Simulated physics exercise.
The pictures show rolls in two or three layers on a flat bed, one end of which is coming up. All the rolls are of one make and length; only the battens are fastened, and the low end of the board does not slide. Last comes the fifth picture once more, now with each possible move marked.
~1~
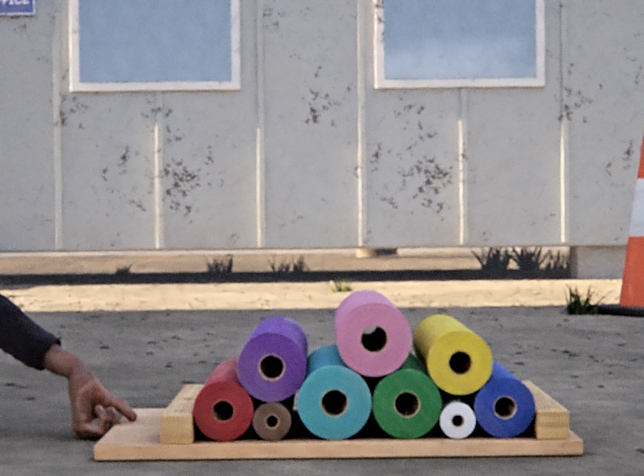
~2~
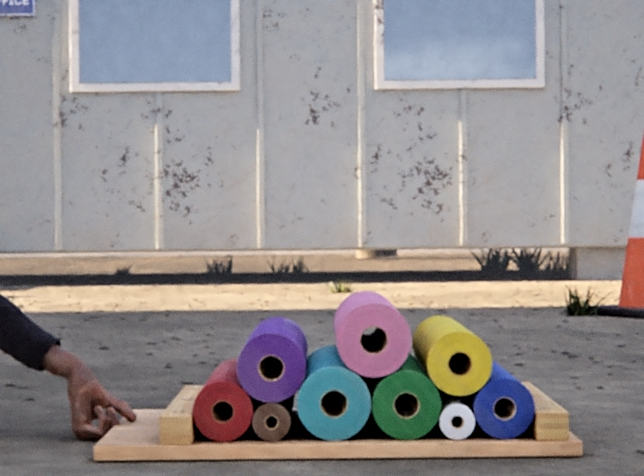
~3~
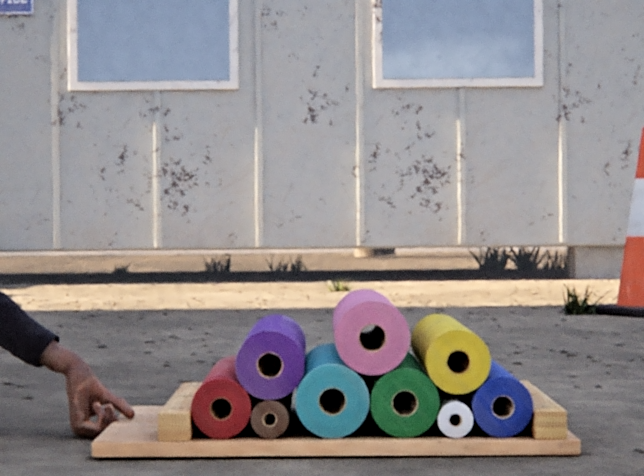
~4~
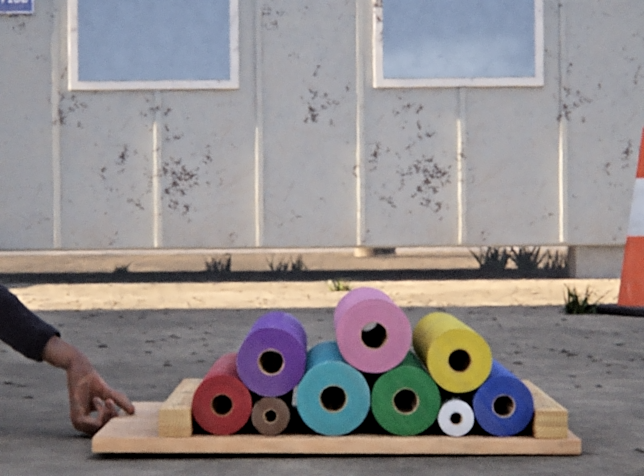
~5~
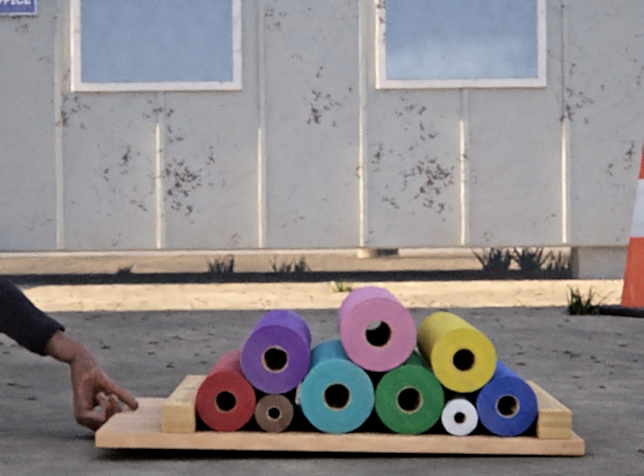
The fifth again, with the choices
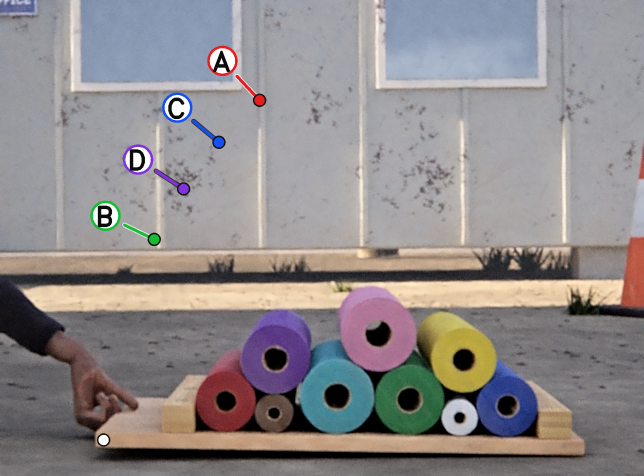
Hand slightly raising the left end of a wooden board stacked with colourful rolls between battens, the rolls staying in place.
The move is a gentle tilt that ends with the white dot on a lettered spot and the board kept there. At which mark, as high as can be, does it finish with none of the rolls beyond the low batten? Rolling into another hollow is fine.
No higher than C.
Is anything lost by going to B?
At B: No.
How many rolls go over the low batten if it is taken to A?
With A, two.
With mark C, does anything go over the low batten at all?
No.
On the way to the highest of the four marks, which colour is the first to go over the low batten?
The yellow one.
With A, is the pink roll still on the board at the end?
No.
On the marked copy, A at (260, 100); B at (154, 240); C at (219, 142); D at (184, 189); the white dot at (104, 440).
Taking C. A third of the way, board at 21°.
Two thirds of the way, board at 40°.
When it is over, board at 40°, none over the low batten.
As for the rest, A two over the low batten (yellow, pink); B none over the low batten; D none over the low batten.
